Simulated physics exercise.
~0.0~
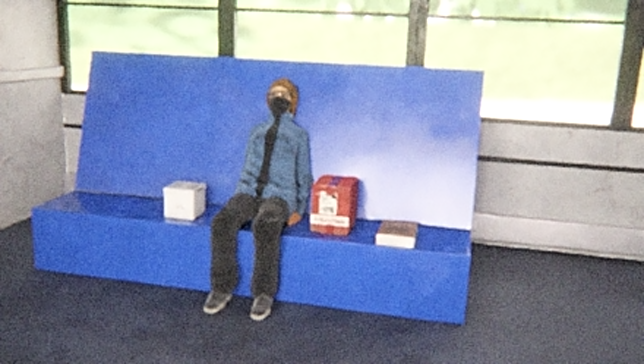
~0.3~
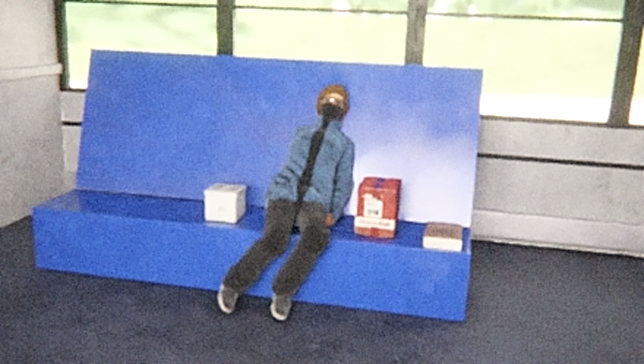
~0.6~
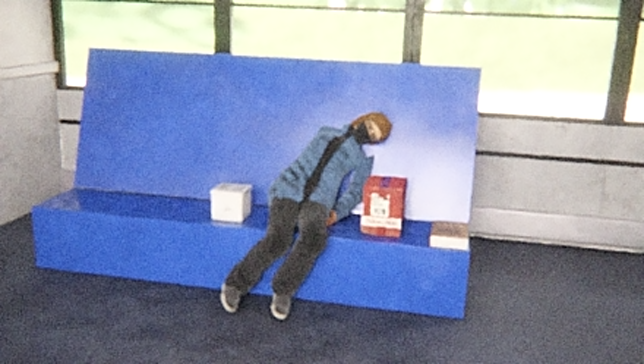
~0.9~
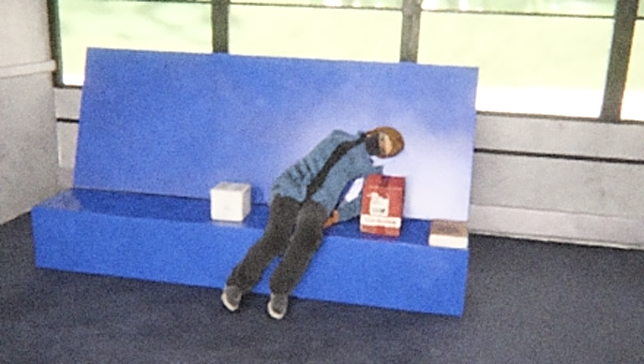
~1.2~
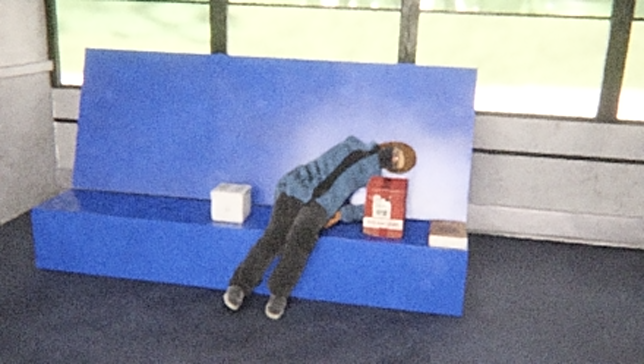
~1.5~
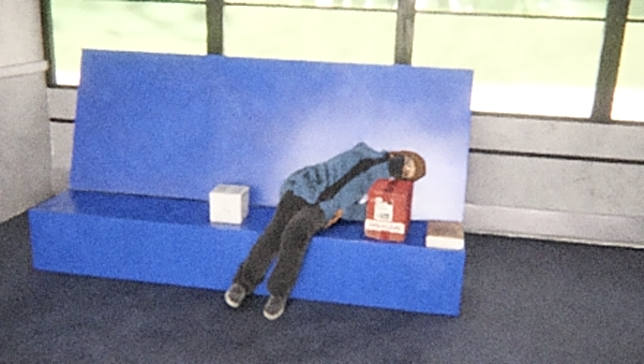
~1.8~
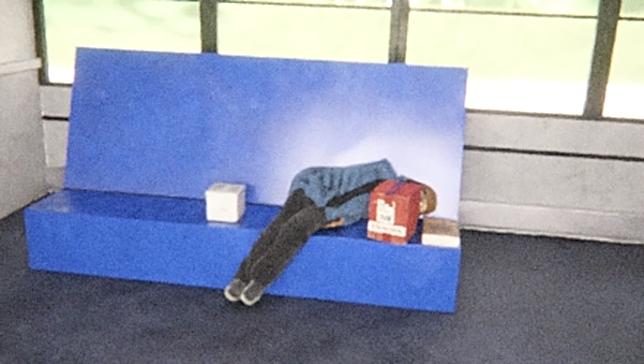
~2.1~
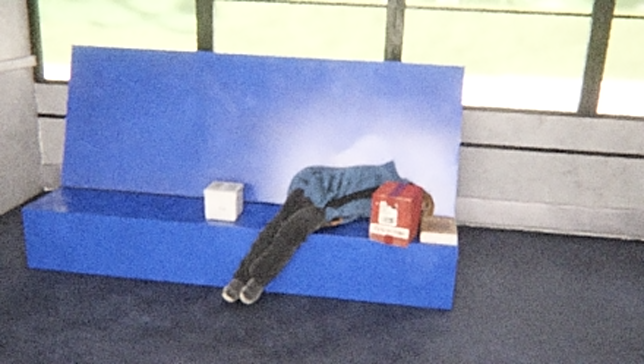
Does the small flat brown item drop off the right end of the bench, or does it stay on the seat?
It stays on the seat. It slides right early on and comes to rest near the right end of the bench.
